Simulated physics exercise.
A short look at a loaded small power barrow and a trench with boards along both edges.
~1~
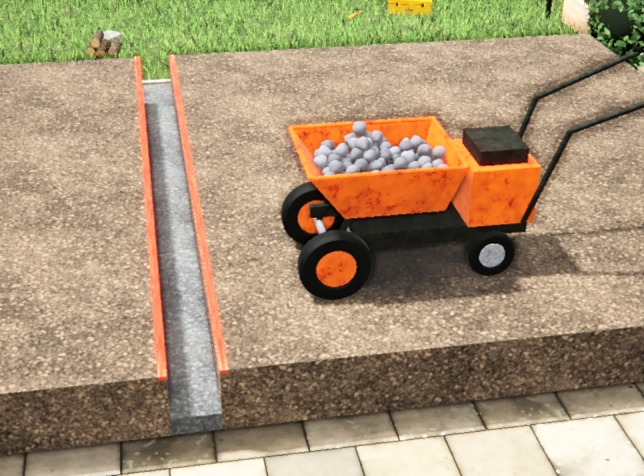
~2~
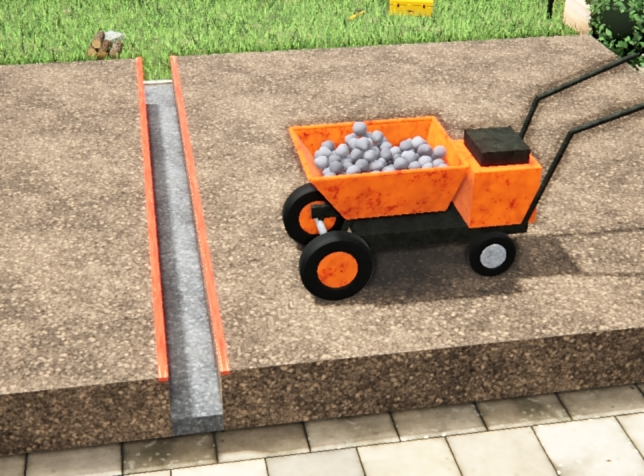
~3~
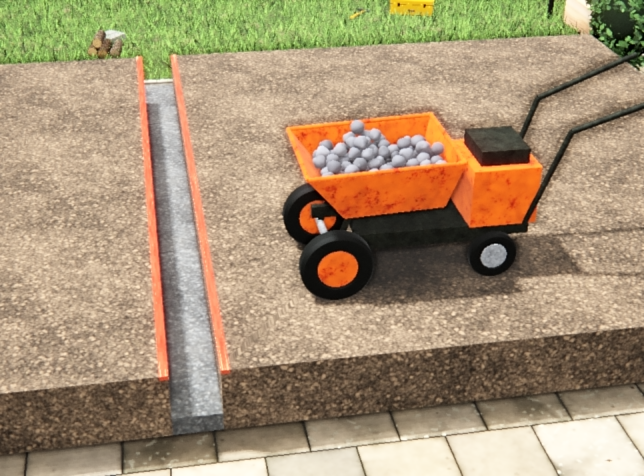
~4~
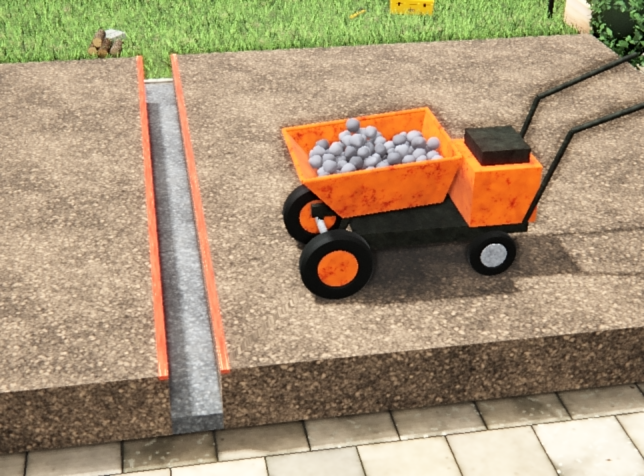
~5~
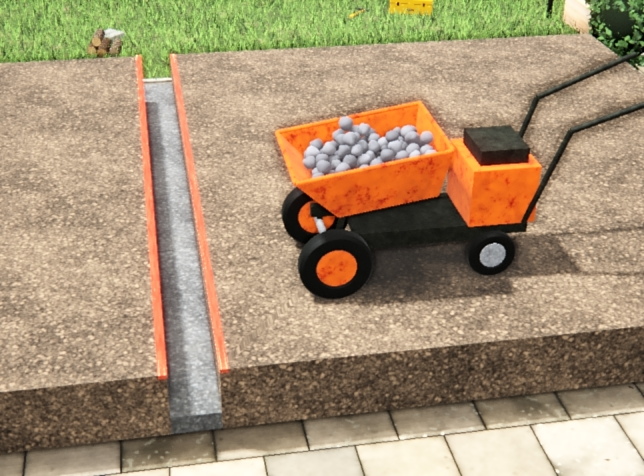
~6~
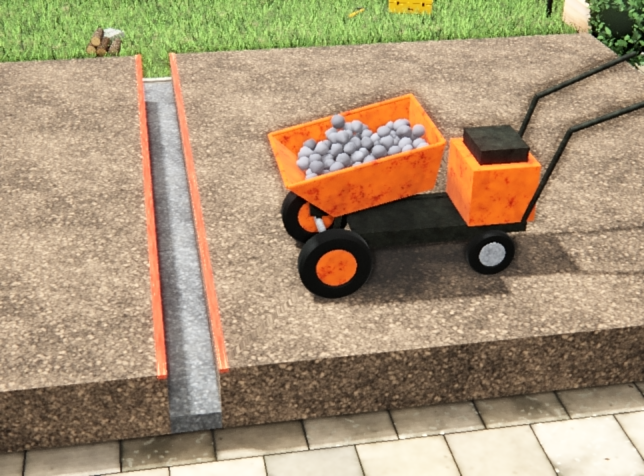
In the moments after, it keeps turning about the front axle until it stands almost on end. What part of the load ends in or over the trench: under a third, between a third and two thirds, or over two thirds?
Between the edges lies more than two thirds of the load.
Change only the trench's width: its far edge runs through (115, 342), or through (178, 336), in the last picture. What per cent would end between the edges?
About 100 and 70 per cent.
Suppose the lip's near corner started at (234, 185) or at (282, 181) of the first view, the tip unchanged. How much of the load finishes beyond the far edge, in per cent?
First some 90, then 30 per cent.
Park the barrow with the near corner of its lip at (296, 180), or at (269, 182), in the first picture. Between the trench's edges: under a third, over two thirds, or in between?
One: Above two thirds. Two: The middle third.
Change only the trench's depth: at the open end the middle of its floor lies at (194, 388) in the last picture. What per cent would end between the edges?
Some 60 per cent.
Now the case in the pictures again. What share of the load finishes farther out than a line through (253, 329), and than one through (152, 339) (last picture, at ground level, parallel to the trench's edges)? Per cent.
In turn 100 and 0 in a hundred.
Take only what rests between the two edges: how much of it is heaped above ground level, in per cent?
About 5 per cent.
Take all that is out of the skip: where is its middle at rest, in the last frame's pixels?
At about (184, 301).
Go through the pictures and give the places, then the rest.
The first frame shows lip of the skip near (311, 179), level; top of the load near (369, 157), round cobbles; first edge of the trench near (218, 334); far edge near (159, 339), the trench under half as wide as the skip, and about as deep as wide.
The second frame shows lip of the skip near (311, 180), level; top of the load near (370, 158).
The third frame shows lip of the skip near (308, 181), tipped barely; top of the load near (397, 157).
The fourth frame shows lip of the skip near (304, 182), tipped barely; top of the load near (393, 153).
The fifth frame shows lip of the skip near (296, 184), tipped a little; top of the load near (387, 150).
The sixth frame shows lip of the skip near (288, 187), tipped a little; top of the load near (392, 144); first edge of the trench near (218, 332); far edge near (159, 338).
Shortly afterwards, skip tipped steeply; the whole lot in the skip.
Next, skip tipped right over; all but a few in the skip; only a few short of the trench; only a few in or heaped over the trench; only a few falling.
Some moments later, skip tipped right over; near a quarter in the skip; a little short of the trench; near two thirds in or heaped over the trench; only a few beyond it.
In the end, skip tipped right over; only a few short of the trench; all but a few in or heaped over the trench; only a few beyond it.
